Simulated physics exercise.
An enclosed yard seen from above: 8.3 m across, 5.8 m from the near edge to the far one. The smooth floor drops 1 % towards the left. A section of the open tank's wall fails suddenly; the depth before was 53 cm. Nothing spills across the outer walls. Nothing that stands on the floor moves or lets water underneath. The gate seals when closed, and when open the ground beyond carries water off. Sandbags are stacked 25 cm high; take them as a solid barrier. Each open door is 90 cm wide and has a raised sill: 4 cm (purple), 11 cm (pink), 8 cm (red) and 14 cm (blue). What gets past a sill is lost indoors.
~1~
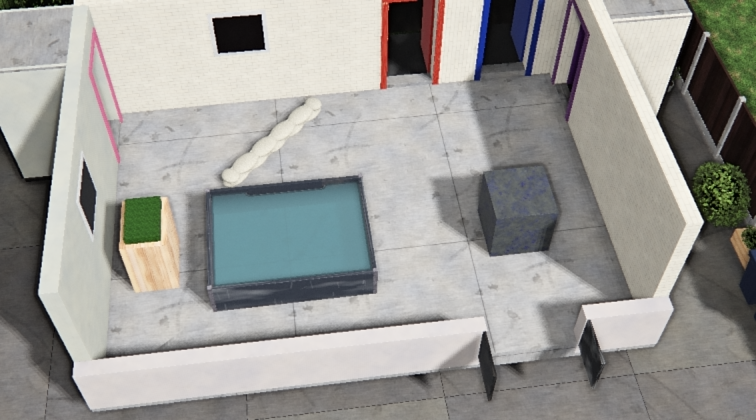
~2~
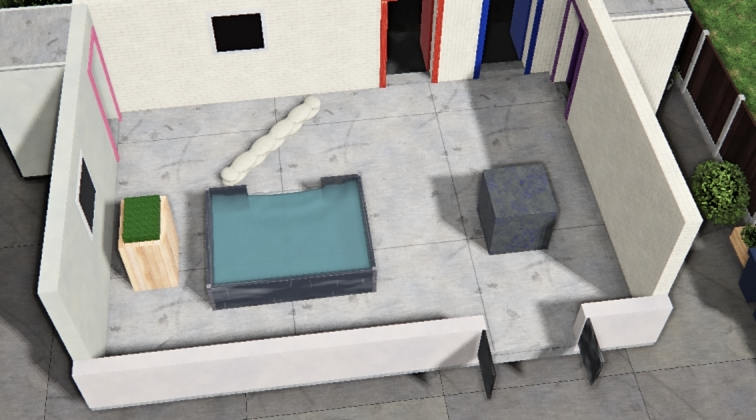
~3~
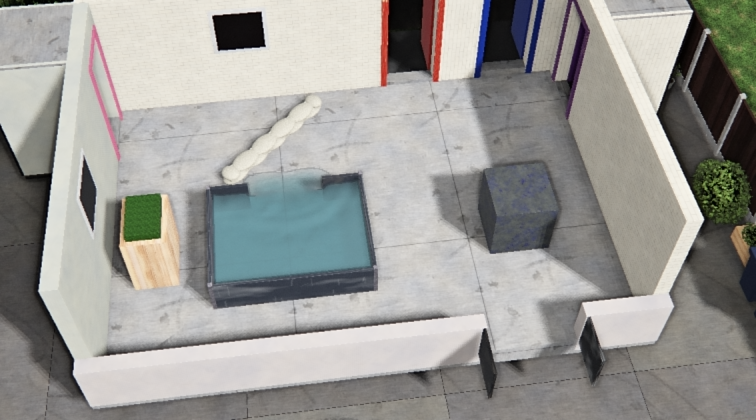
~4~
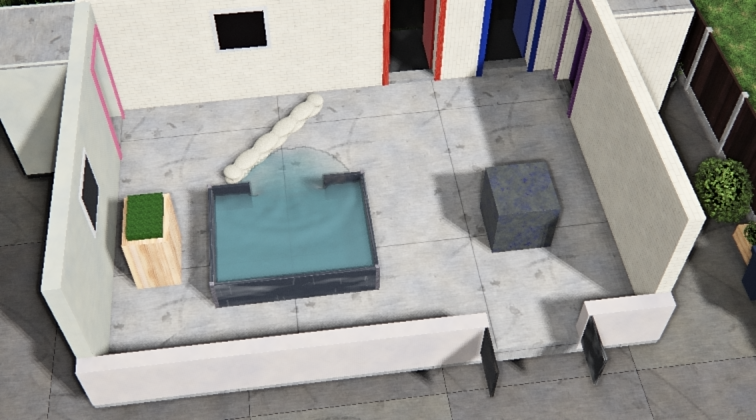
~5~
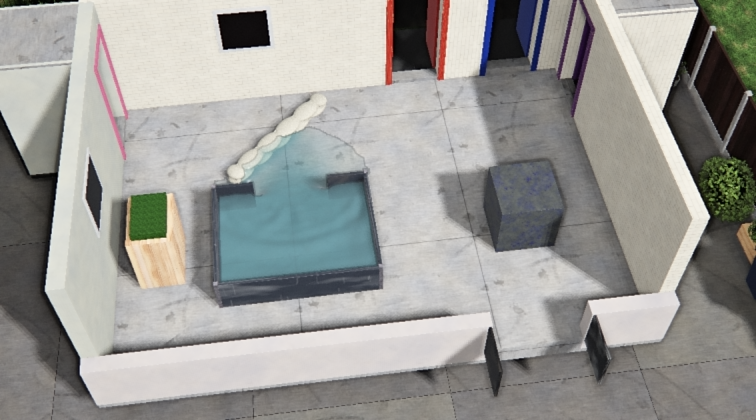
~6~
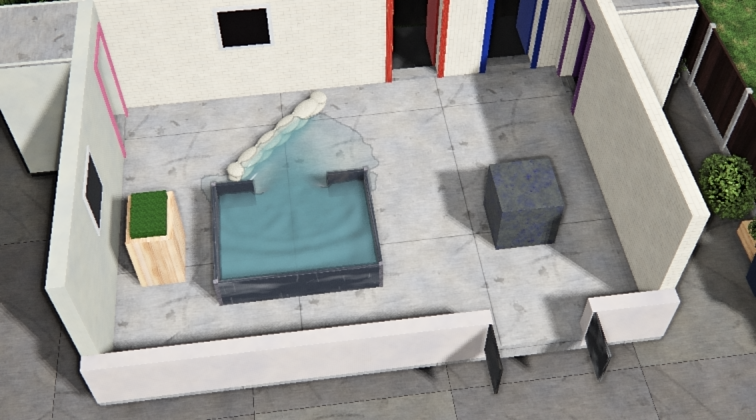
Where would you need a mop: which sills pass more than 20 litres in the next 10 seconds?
The water let in: At the purple door it exceeds the limit; at the pink door it stays under the limit; at the red door it passes the limit; at the blue door it stays under the limit.
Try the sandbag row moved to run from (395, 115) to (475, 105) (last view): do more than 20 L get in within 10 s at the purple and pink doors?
Then: Purple above, pink over.
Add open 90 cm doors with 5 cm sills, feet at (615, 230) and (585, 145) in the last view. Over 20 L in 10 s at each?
In that order: Below, above.
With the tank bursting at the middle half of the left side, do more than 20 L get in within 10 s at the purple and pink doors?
Then: Purple below, pink over.
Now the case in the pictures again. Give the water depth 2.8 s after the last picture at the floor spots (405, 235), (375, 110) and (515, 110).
About 0, 8 and 6 cm.
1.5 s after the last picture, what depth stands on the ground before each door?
Depths in cm: Purple 0, pink 0, red 16, blue 3.
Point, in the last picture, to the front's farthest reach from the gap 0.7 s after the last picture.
Around (383, 88).
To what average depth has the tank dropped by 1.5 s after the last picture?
Roughly 31 cm on average.
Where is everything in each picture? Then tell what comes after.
In the first picture, still water, 53 cm deep, in the open tank at (289, 233).
In the second picture, the front is at a hidden place, 0.7 m from the gap on the open tank's far side; 0.3 m2 of floor is under water; 53 cm left at the back of the open tank.
In the third picture, water pours out on the open tank's far side and has run 0.9 m, to a hidden place; typically 10 cm deep outside, 53 cm at the open tank's back.
In the fourth picture, water pours out on the open tank's far side and has run 1.3 m, to (312, 151); typically 9 cm deep outside, 53 cm at the open tank's back.
In the fifth picture, the front is at (306, 130), 1.7 m from the gap on the open tank's far side; 2.5 m2 of floor is under water; 52 cm left at the back of the open tank.
In the sixth picture, water pours out on the open tank's far side and has run 2.1 m, to (317, 115); typically 8 cm deep outside, 47 cm at the open tank's back.
Then, 0.7 s after the last picture water covers 15 % of the floor and is deepest (39 cm) near (266, 164); purple door not reached, pink door not reached, red door not reached, blue door not reached.
Then, 1.5 s after the last picture water covers 30 % of the floor and is deepest (34 cm) near (266, 164); purple door not reached, pink door not reached, red door 16 cm at the sill, 6 L in, blue door 3 cm at the sill, 0 L in.
Then, 2.8 s after the last picture water covers 40 % of the floor and is deepest (24 cm) near (548, 72); purple door 10 cm at the sill, 49 L in, pink door 3 cm at the sill, 0 L in, red door 13 cm at the sill, 35 L in, blue door 8 cm at the sill, 0 L in.
Then, 5.3 s after the last picture water covers 60 % of the floor and is deepest (16 cm) near (257, 173); purple door 13 cm at the sill, 242 L in, pink door 10 cm at the sill, 0 L in, red door 10 cm at the sill, 53 L in, blue door 9 cm at the sill, 0 L in.
Then, 9.3 s after the last picture water covers 80 % of the floor and is deepest (10 cm) near (614, 318); purple door 7 cm at the sill, 346 L in, pink door 6 cm at the sill, 0 L in, red door 6 cm at the sill, 55 L in, blue door 8 cm at the sill, 0 L in.
